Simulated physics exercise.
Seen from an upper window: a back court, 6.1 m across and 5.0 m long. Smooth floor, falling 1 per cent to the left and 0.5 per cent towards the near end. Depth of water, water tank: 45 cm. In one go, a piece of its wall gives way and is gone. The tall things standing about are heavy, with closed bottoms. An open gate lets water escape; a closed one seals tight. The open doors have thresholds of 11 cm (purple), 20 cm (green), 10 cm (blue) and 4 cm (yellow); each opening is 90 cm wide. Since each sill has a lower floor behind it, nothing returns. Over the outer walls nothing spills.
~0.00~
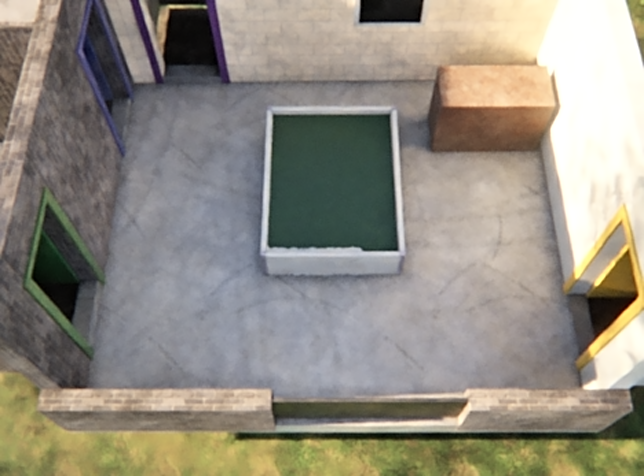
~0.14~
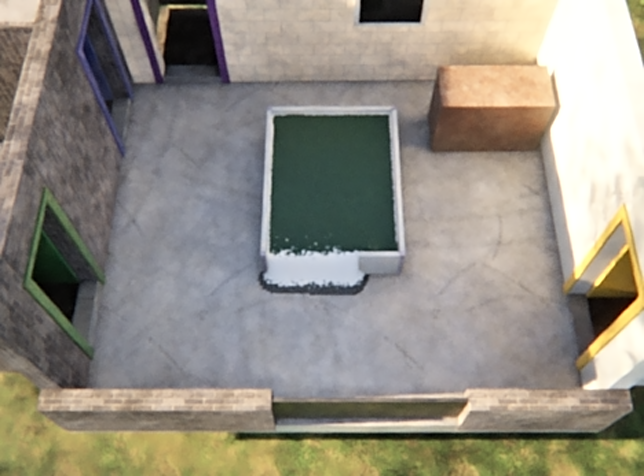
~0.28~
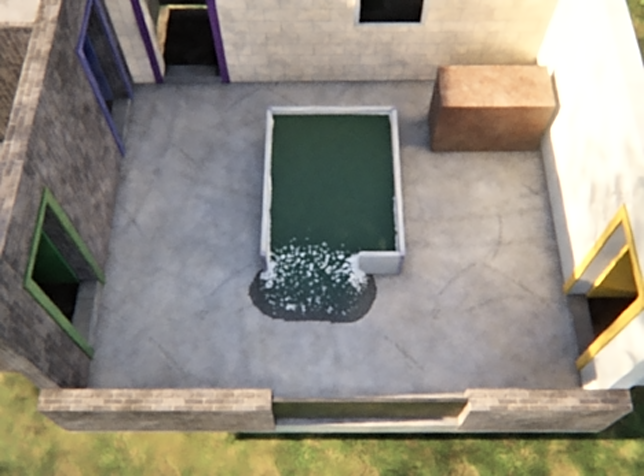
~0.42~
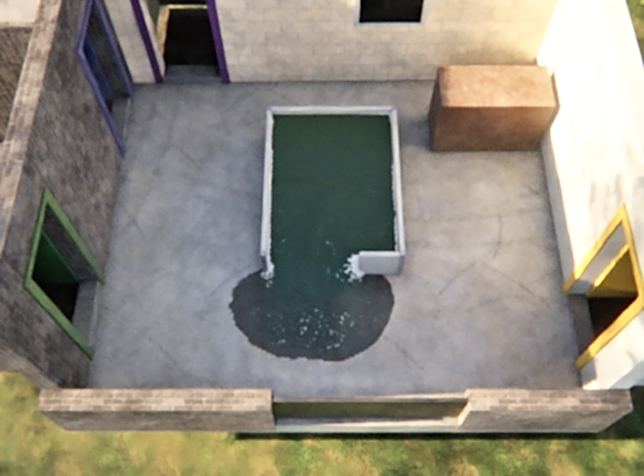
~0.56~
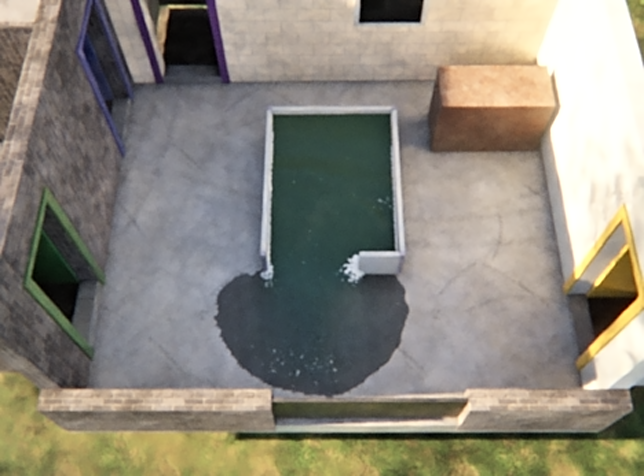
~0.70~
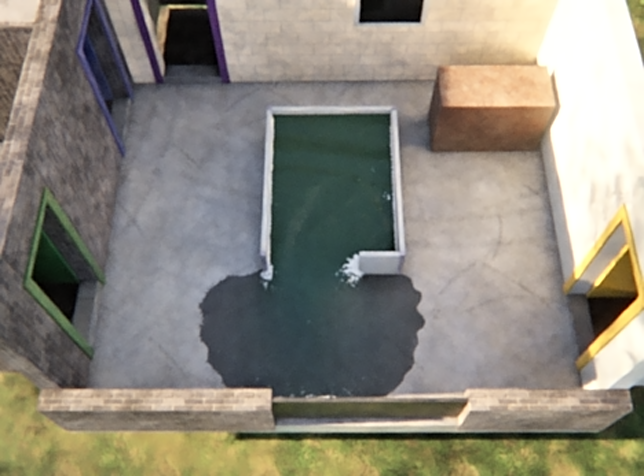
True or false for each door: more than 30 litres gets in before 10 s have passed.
Purple door false, green door false, blue door false, yellow door true.
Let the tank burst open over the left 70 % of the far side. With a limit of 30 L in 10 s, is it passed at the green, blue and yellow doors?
Green: Within the limit; blue: Exceeding the limit; yellow: Within the limit.
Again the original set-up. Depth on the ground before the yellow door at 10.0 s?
About 3.5 cm.
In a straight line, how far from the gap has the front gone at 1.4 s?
Around 2.8 metres.
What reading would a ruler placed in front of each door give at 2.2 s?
Depth readings (cm): Purple = 0; green = 4; blue = 0; yellow = 0.
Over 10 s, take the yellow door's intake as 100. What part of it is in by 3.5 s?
Some 20 per cent by then.
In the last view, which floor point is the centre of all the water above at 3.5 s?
I'd say somewhere around (295, 288).
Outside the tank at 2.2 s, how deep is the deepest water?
Roughly 37 cm.
After 1.4 s water covers 20 % of the floor and is deepest (28 cm) near (291, 405); purple door not reached, green door not reached, blue door not reached, yellow door not reached.
After 2.2 s water covers 30 % of the floor and is deepest (37 cm) near (85, 406); purple door not reached, green door 4 cm at the sill, 0 L in, blue door not reached, yellow door not reached.
After 3.5 s water covers 50 % of the floor and is deepest (26 cm) near (100, 406); purple door not reached, green door 18 cm at the sill, 0 L in, blue door not reached, yellow door 12 cm at the sill, 15 L in.
After 6.0 s water covers 80 % of the floor and is deepest (14 cm) near (85, 406); purple door 11 cm at the sill, 0 L in, green door 12 cm at the sill, 1 L in, blue door 6 cm at the sill, 0 L in, yellow door 8 cm at the sill, 66 L in.
After 10.0 s water covers 95 % of the floor and is deepest (10 cm) near (122, 170); purple door 9 cm at the sill, 1 L in, green door 8 cm at the sill, 1 L in, blue door 10 cm at the sill, 2 L in, yellow door 4 cm at the sill, 81 L in.
